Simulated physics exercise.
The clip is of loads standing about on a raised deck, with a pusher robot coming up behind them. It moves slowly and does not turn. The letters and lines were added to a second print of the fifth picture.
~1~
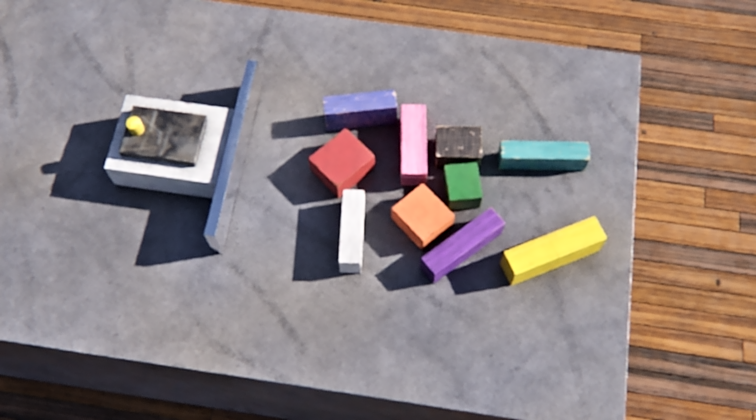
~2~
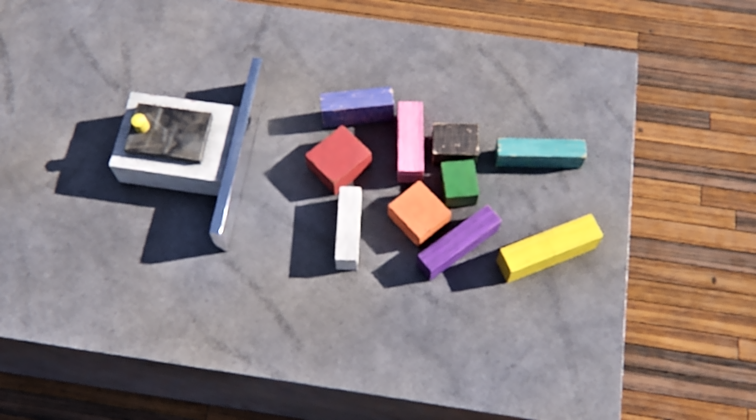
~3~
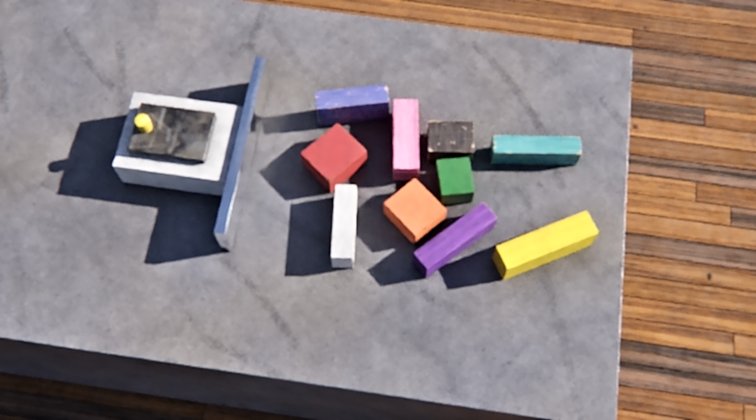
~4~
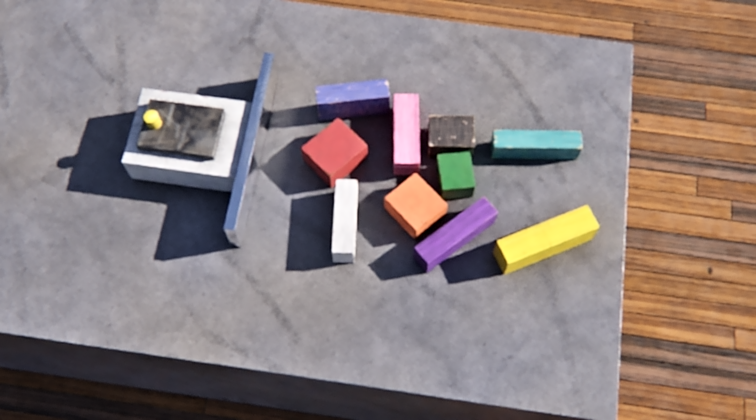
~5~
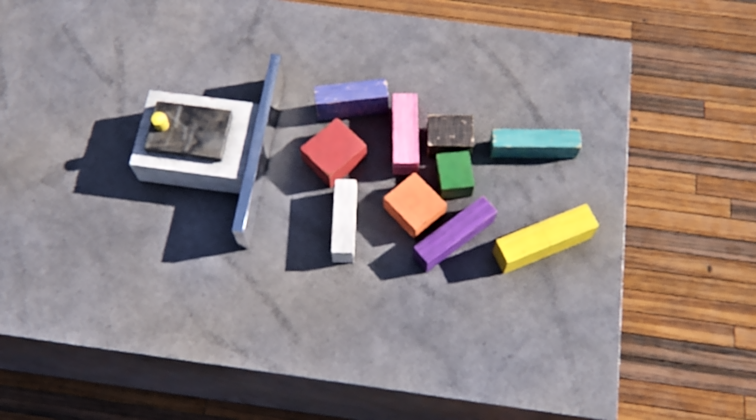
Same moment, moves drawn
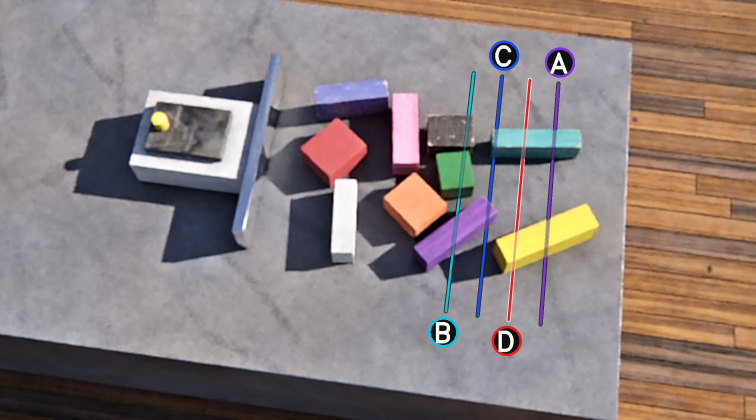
A white robot with a wide blue blade crept slowly to the right across a grey deck, closing some of the gap to a scattered group of colourful blocks, which stayed undisturbed.
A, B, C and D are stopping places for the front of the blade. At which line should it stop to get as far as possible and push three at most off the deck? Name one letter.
It should halt at A.
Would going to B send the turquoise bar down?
No.
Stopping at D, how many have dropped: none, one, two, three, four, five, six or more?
In all, one.
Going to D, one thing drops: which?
The turquoise bar.
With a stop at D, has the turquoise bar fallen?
By then, yes.
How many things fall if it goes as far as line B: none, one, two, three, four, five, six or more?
In all, none.
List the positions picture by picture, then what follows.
In the first picture, green crate (463, 187); black crate (458, 148); orange crate (423, 217).
In the second picture, robot (175, 133); red crate (339, 160).
In the third picture, robot (178, 133); pink stick (406, 140).
In the fourth picture, robot (188, 129); turquoise bar (536, 145).
In the fifth picture, robot (195, 131); white bar (345, 221); green crate (455, 175); black crate (449, 137).
On the copy, A at (550, 197); B at (461, 186); C at (491, 189); D at (520, 193).
On A. First, robot (300, 144); blue bar (412, 97); pink stick (436, 130).
Then, robot (407, 158); turquoise bar (631, 137); yellow stick (567, 256).
Finally, robot (488, 169); turquoise bar over the edge; black crate over the edge; three fallen.
By contrast, B is within the limit but short; C is within the limit but short; D is within the limit but short.
